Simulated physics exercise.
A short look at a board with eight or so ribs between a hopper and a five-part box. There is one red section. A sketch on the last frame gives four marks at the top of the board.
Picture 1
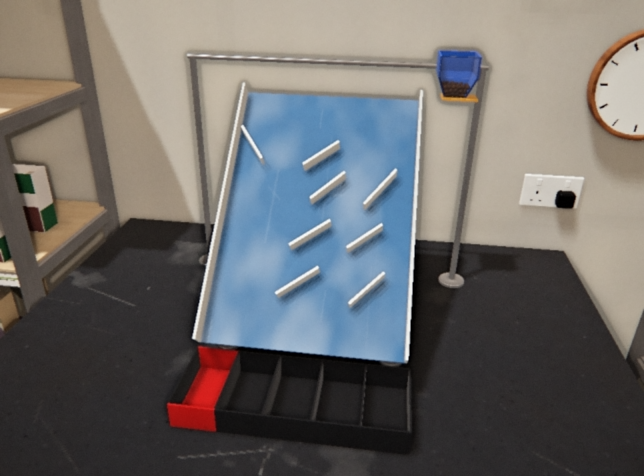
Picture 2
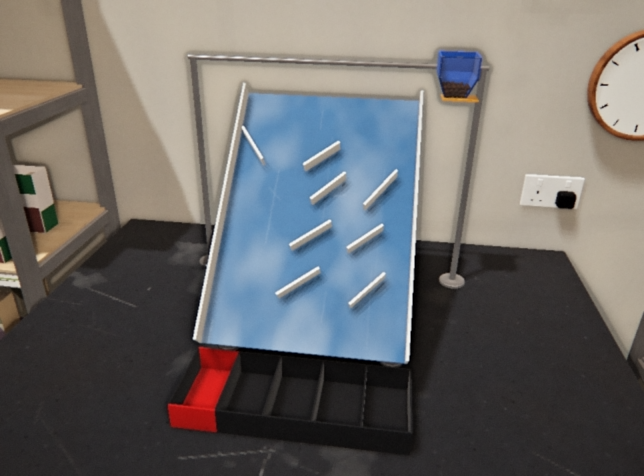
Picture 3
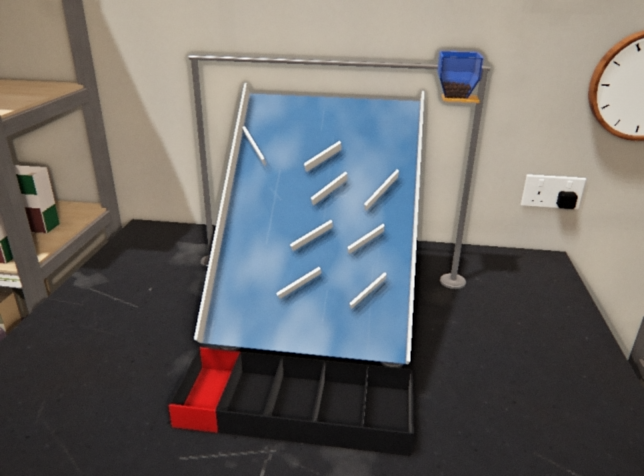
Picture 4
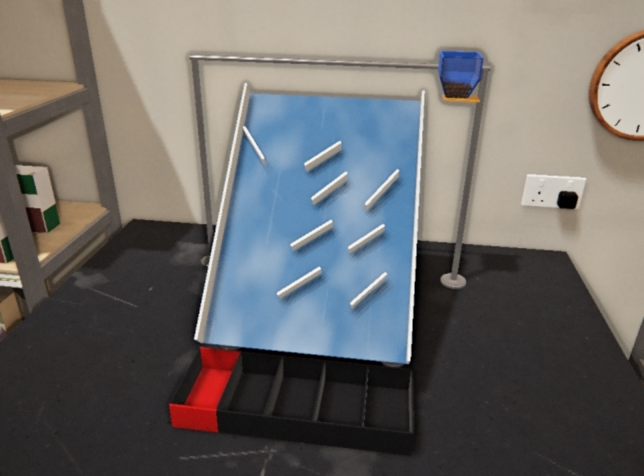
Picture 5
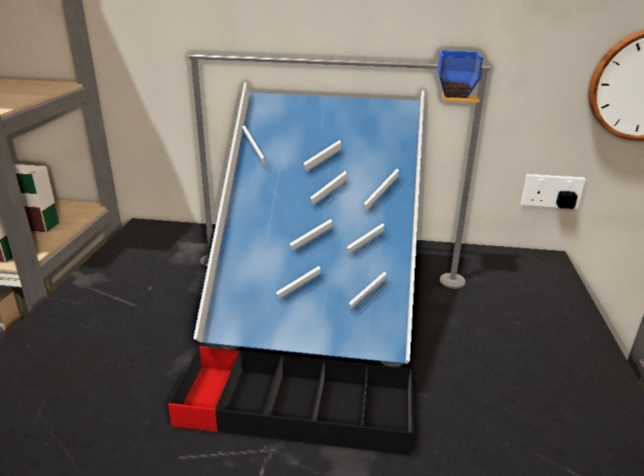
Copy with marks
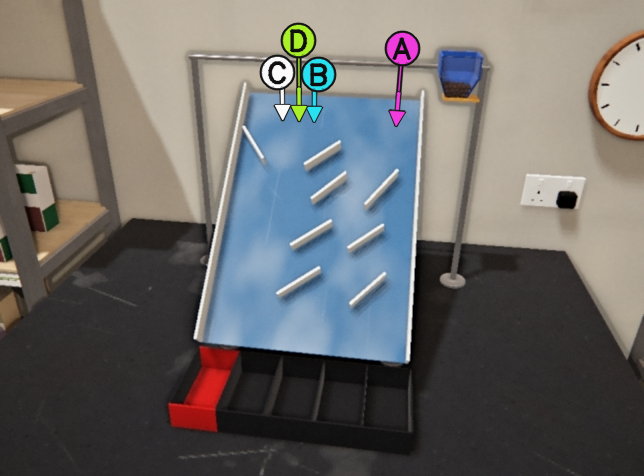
The footage shows a tilted blue board with several pale angled ribs, a blue hopper holding dark contents at its upper right, and a five-part box below with its leftmost section red; nothing visibly moves.
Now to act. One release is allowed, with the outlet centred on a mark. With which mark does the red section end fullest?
I would pick mark B.
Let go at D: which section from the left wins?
The second from the left.
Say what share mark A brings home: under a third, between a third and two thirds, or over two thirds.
It is under a third.
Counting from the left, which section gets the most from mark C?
The second from the left.
On the marked copy, mark A meets the board at (396, 120); mark B meets the board at (314, 116); mark C meets the board at (282, 114); mark D meets the board at (299, 115).
If A is chosen, about a quarter in the red section, most in other sections, a stray few outside the box.
If B is chosen, about two thirds in the red section, about a quarter in other sections, a small part outside the box.
If C is chosen, about a quarter in the red section, about two thirds in other sections, a stray few outside the box.
If D is chosen, about a quarter in the red section, about two thirds in other sections, a small part outside the box.
